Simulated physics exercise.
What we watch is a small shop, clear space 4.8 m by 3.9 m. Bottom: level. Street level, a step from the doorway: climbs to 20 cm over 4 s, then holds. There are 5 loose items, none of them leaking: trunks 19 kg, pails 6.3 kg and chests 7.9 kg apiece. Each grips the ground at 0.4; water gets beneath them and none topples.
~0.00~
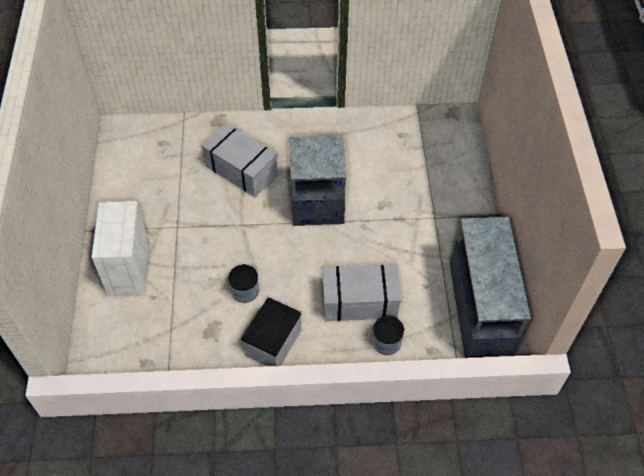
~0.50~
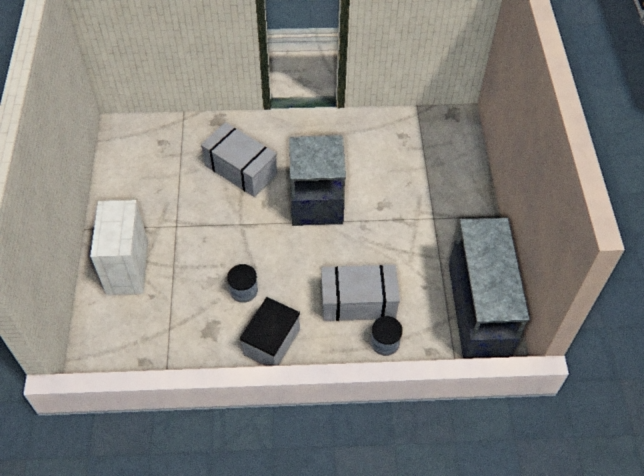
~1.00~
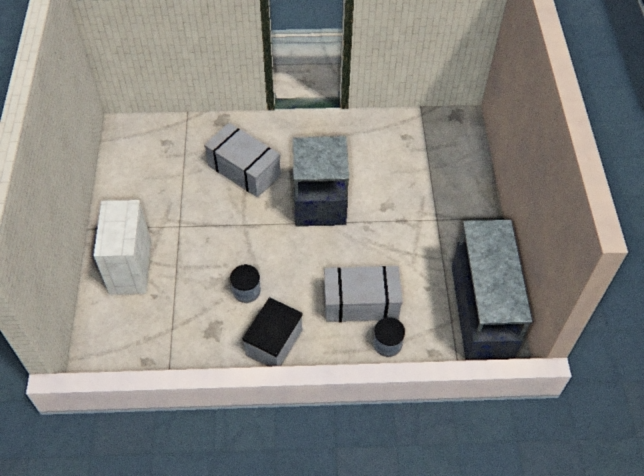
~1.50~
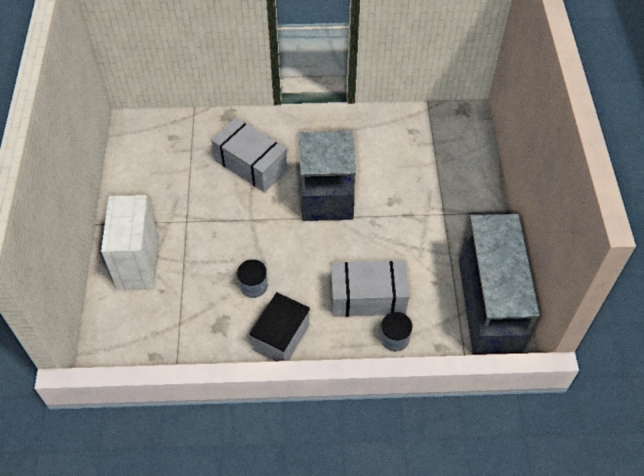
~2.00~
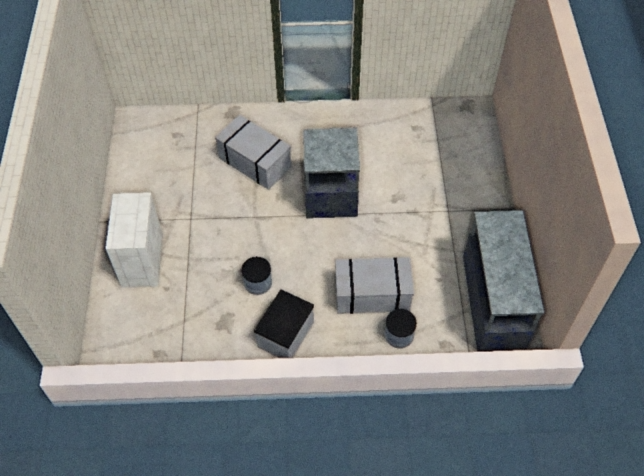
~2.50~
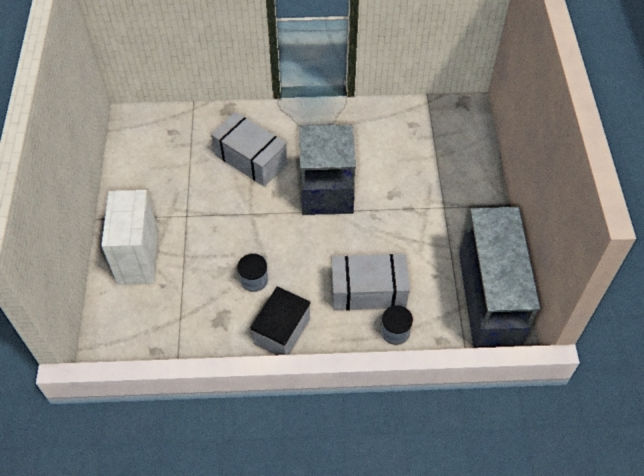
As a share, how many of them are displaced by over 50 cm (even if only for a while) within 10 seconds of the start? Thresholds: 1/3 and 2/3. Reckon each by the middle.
Not many move that far, less than a third.
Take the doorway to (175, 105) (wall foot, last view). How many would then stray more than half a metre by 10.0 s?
Count: 1.
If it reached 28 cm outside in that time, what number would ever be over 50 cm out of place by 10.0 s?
In that case 3 of them.
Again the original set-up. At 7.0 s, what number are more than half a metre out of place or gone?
By my tally, 1.
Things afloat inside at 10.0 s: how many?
0.
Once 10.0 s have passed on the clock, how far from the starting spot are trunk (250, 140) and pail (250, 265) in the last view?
They've ended up 80 cm and 0 cm away, in that order.
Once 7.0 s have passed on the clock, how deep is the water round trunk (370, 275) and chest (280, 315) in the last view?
Depths: Near 2 cm, then near 2 cm.
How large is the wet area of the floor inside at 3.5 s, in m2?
Roughly 2.0 m2 of it is wet.
After 3.5 s 0 of 5 are over 50 cm from their spots; 0 afloat.
After 4.5 s 0 of 5 are over 50 cm from their spots; 0 afloat.
After 7.0 s 1 of 5 are over 50 cm from their spots; 0 afloat.
After 10.0 s 1 of 5 are over 50 cm from their spots, and 1 have been at some point; 0 afloat.
